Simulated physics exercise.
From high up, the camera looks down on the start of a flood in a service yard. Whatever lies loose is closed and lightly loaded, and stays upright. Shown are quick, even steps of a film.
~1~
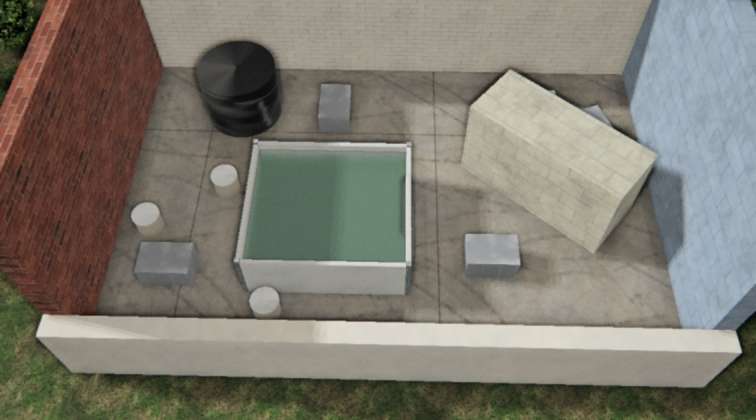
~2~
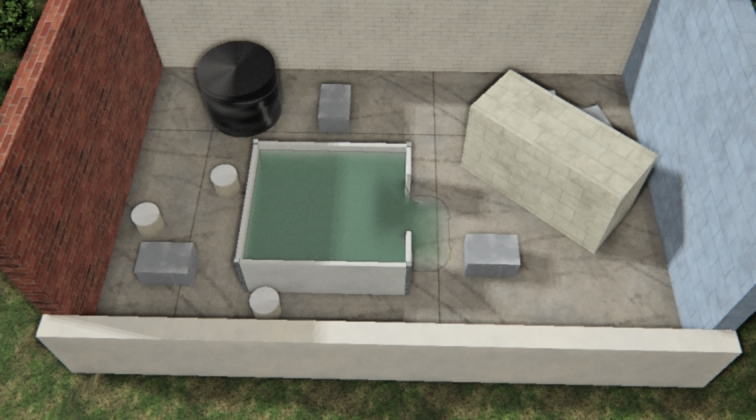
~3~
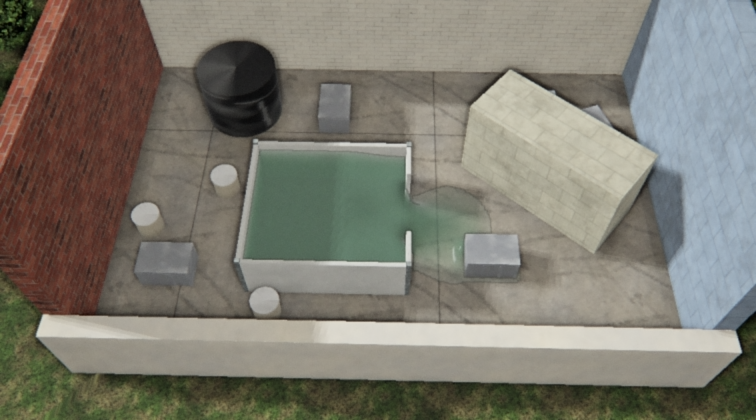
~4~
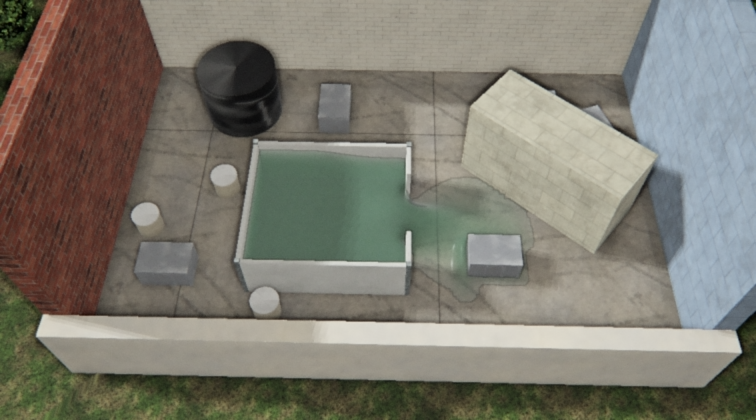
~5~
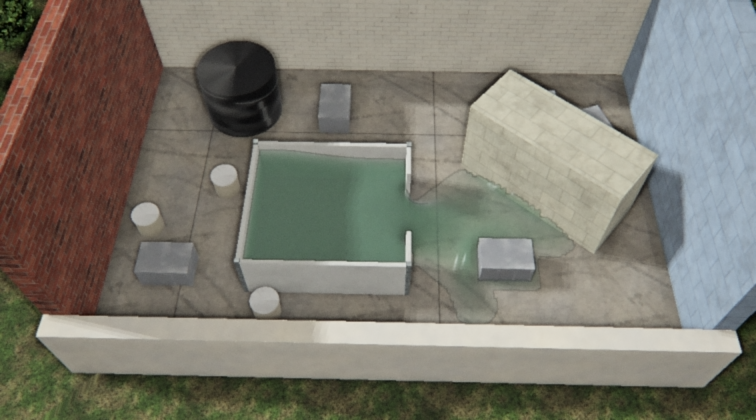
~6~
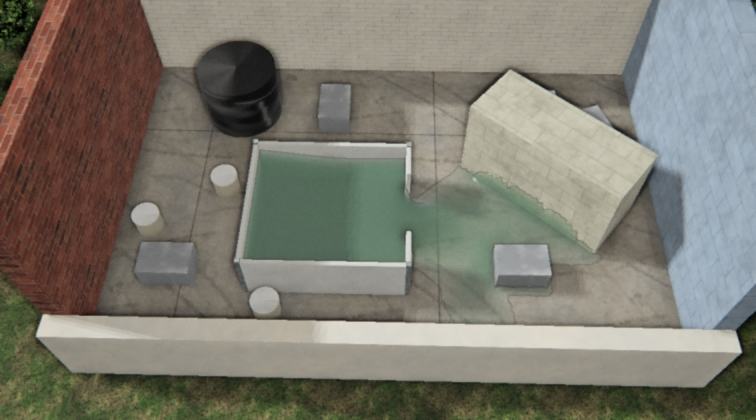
To begin with, a walled yard holds a square white-rimmed tank of green water among grey crates, pale cylinders, a black drum and a large stone-like block. Water pours through a gap in the tank's right side and spreads rightward across the paving, reaching the block as the nearest crate slides slightly right.
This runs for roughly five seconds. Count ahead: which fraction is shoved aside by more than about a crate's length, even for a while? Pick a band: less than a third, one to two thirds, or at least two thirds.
The fraction is less than a third of them.
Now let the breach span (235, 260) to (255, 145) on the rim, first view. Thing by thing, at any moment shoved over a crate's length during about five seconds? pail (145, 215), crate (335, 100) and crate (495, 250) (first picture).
Travels that far, falls short, falls short.
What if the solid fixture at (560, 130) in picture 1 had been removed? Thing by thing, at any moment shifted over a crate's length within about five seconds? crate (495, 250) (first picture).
Short answer: Travelled that far.
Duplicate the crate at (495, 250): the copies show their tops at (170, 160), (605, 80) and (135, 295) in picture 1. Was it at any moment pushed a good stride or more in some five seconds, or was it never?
In sequence: Hardly budges; knocked well away; hardly budges.
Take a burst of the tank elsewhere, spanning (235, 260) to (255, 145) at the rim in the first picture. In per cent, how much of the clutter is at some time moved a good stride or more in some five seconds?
It comes to roughly 50 %.
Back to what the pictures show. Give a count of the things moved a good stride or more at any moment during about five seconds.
The count is 1.
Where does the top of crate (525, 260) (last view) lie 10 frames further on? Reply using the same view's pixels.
Around (667, 298).
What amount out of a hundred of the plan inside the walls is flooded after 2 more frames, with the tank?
Reading: About 25 %.
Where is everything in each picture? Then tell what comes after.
The first frame shows a crate at (493, 249) rests on the ground; a crate is out of sight; 0 of 8 have shifted.
The second frame shows a crate at (493, 249), on the bottom; a crate is out of sight; 0 of 8 have shifted.
The third frame shows a crate at (493, 249), on the bottom; a crate is out of sight; 0 of 8 have shifted.
The fourth frame shows a crate at (495, 250) rests on the ground; a crate is out of sight; 0 of 8 have shifted.
The fifth frame shows a crate at (507, 253), on the bottom, close to its start; a crate is out of sight; 1 of 8 have shifted.
The sixth frame shows a crate at (523, 260), on the bottom, a stride from its start; a crate is out of sight; 1 of 8 have shifted.
A moment on, 1 of 8 are well off their spots; 0 afloat.
Next, 1 of 8 are well off their spots; 1 afloat.
Later, 1 of 8 are well off their spots; 1 afloat.
In the end, 1 of 8 are well off their spots, and 1 have been at some point; 1 afloat.
